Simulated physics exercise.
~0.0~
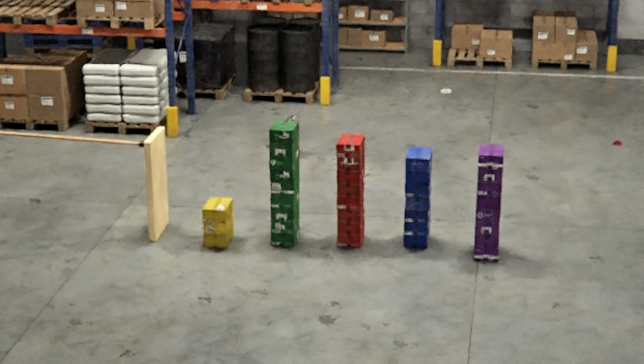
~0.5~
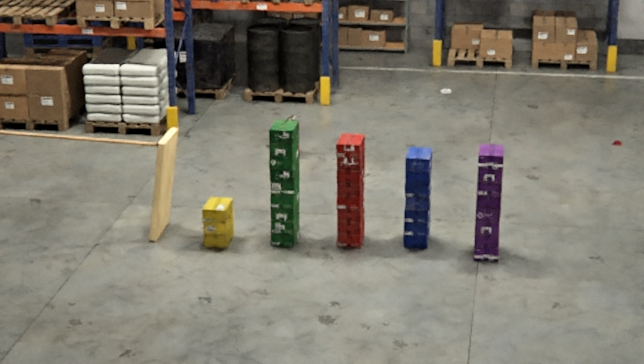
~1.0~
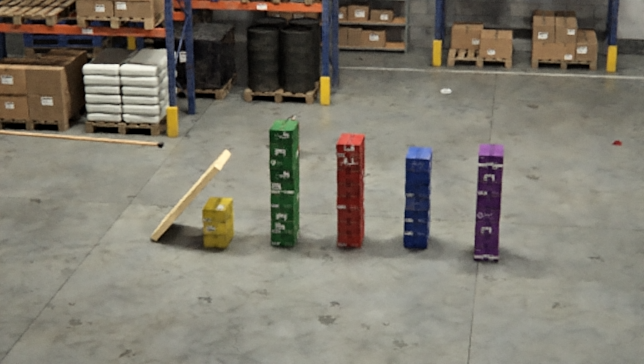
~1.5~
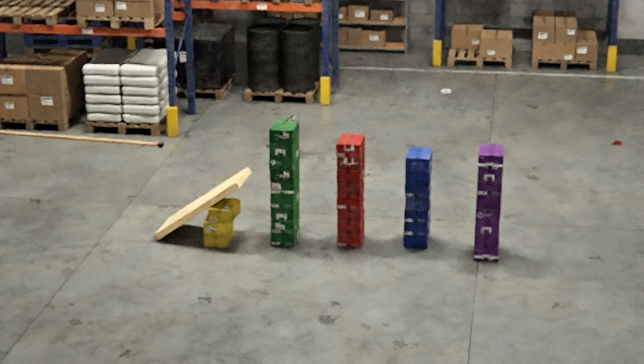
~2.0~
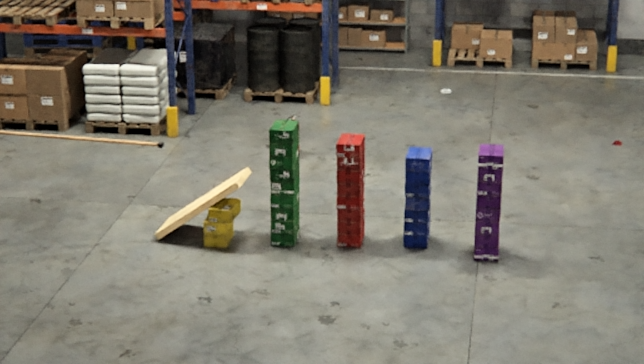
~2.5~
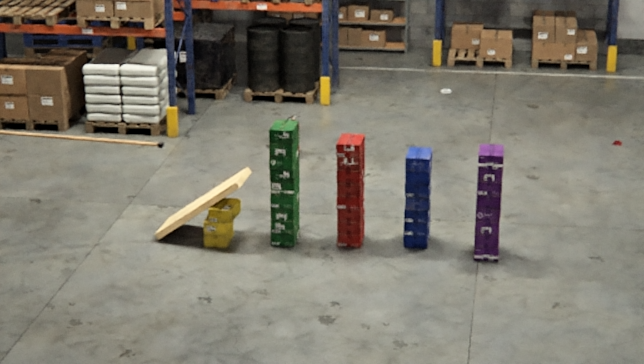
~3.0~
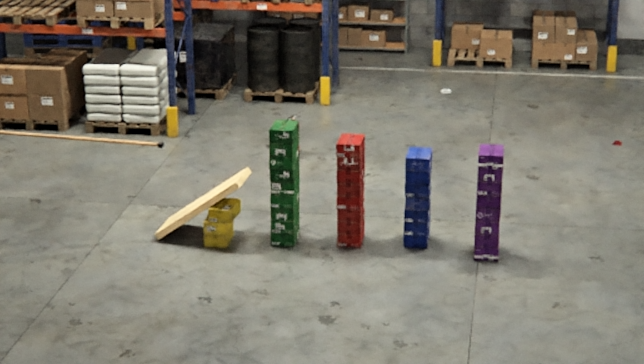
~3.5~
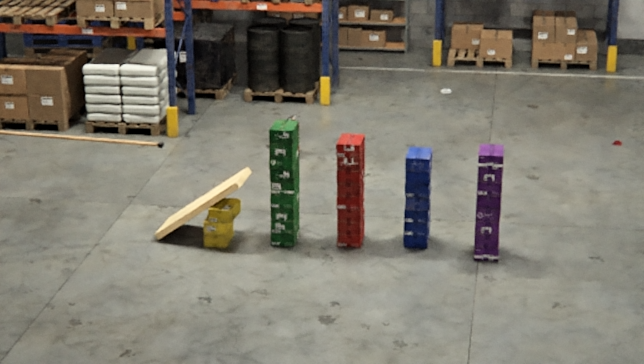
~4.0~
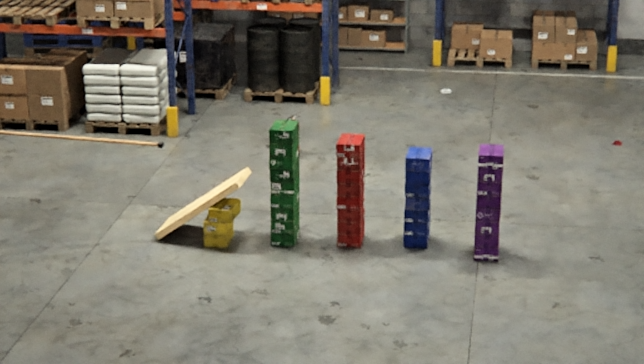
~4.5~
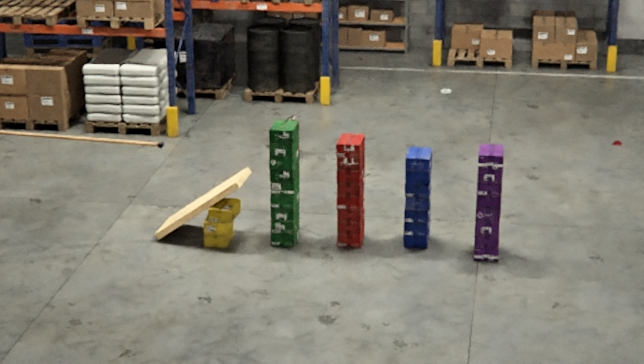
A wooden board tips right onto the short yellow stack and rests there, leaning.
